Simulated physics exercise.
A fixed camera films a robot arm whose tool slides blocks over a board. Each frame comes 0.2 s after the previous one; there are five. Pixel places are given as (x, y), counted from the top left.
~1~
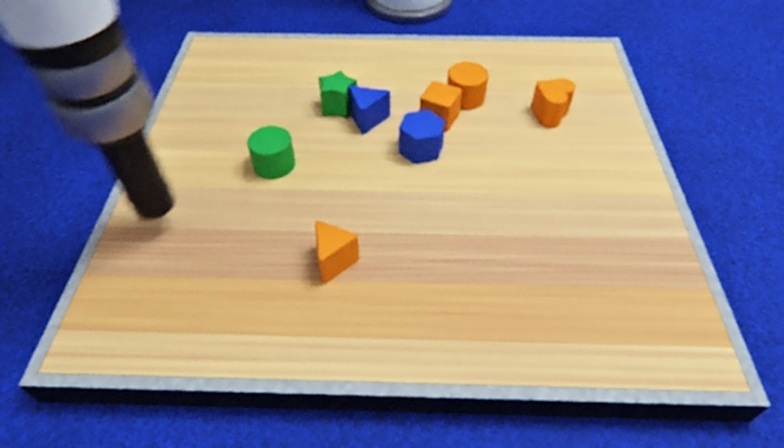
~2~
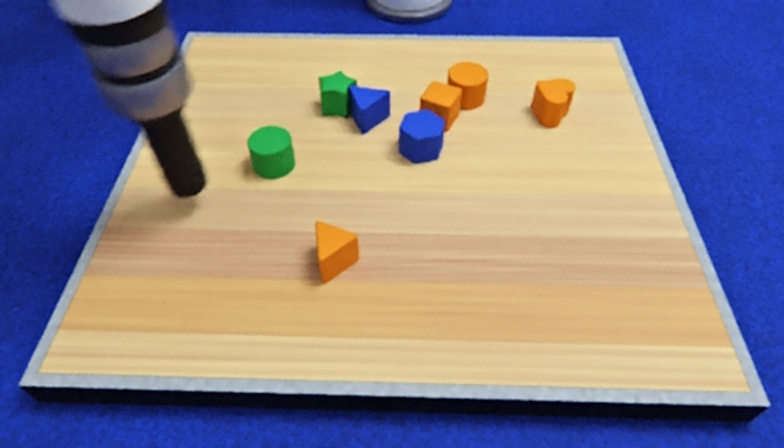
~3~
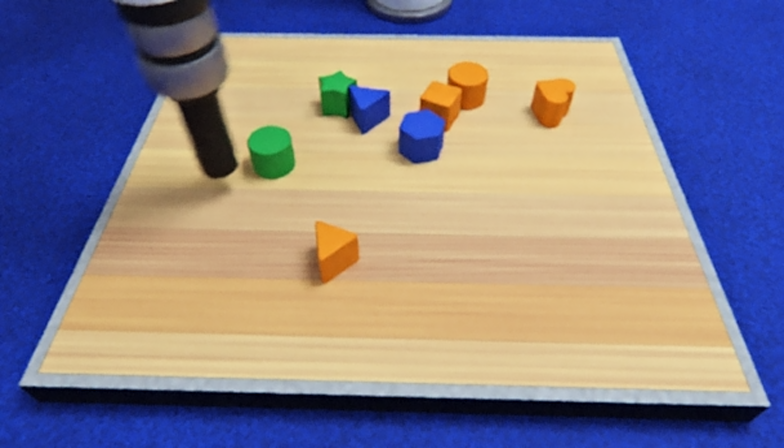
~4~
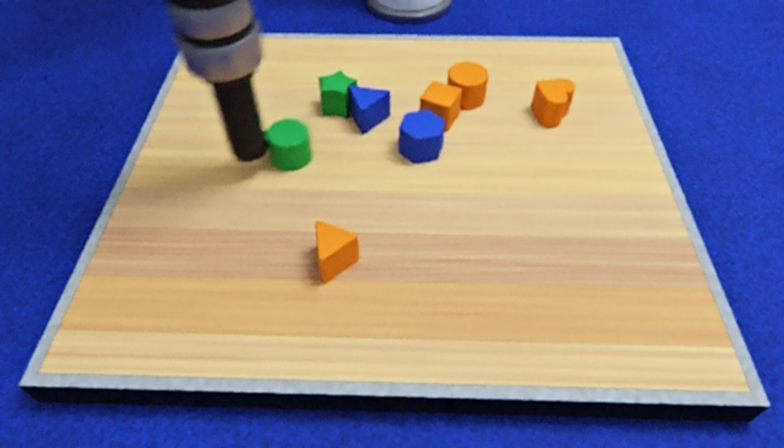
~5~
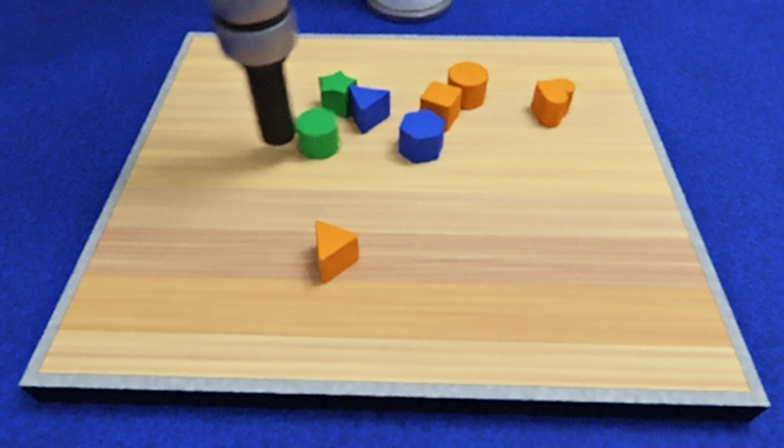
At the start, a dark-tipped tool hovers at the left of a wooden board scattered with green, blue and orange blocks. It moves right and slightly away toward the green round block, then pushes it a short way toward the green star and blue triangular blocks, while the others stay still.
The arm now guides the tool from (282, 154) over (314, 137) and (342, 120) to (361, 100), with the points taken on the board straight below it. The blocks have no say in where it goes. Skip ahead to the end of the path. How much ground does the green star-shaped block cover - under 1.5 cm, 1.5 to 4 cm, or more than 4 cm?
It goes a long way, over 4 cm.
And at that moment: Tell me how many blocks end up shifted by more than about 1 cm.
There will be three or more blocks that move more than 1 cm.
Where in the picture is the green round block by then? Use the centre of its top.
Its top centre is at about (370, 108).
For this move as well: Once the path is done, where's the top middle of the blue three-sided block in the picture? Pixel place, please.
(388, 89)
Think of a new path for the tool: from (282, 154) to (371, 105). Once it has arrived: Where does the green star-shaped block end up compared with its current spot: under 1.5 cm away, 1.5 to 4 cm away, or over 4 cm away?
It slides somewhere between 1.5 and 4 cm.
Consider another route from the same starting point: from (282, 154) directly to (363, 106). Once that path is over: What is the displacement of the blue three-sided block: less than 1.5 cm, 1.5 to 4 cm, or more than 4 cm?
The shift is from 1.5 to 4 cm.
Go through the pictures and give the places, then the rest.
In the first picture, lower end of the tool (155, 206), tops of blocks, green round block (269, 139), green star-shaped block (336, 81), blue three-sided block (367, 95), blue six-sided block (422, 123).
In the second picture, tool (188, 185), blocks as before.
In the third picture, tool (220, 167), blocks as before.
In the fourth picture, tool (250, 150), green round block (287, 131).
In the fifth picture, tool (278, 135), green round block (316, 121), green star-shaped block (336, 81), blue three-sided block (367, 95), blue six-sided block (422, 123).
What follows on the original path. One third of the way, tool (312, 118); green round block (350, 112); blue three-sided block (372, 94), turned 25° anticlockwise.
Two thirds of the way, tool (341, 101); green round block (370, 108); green star-shaped block (341, 75); blue three-sided block (387, 89), turned 50° anticlockwise.
At the end, tool (360, 81); green round block (370, 108); green star-shaped block (349, 58), turned 30° anticlockwise; blue three-sided block (388, 89), turned 50° anticlockwise; blue six-sided block not moved.
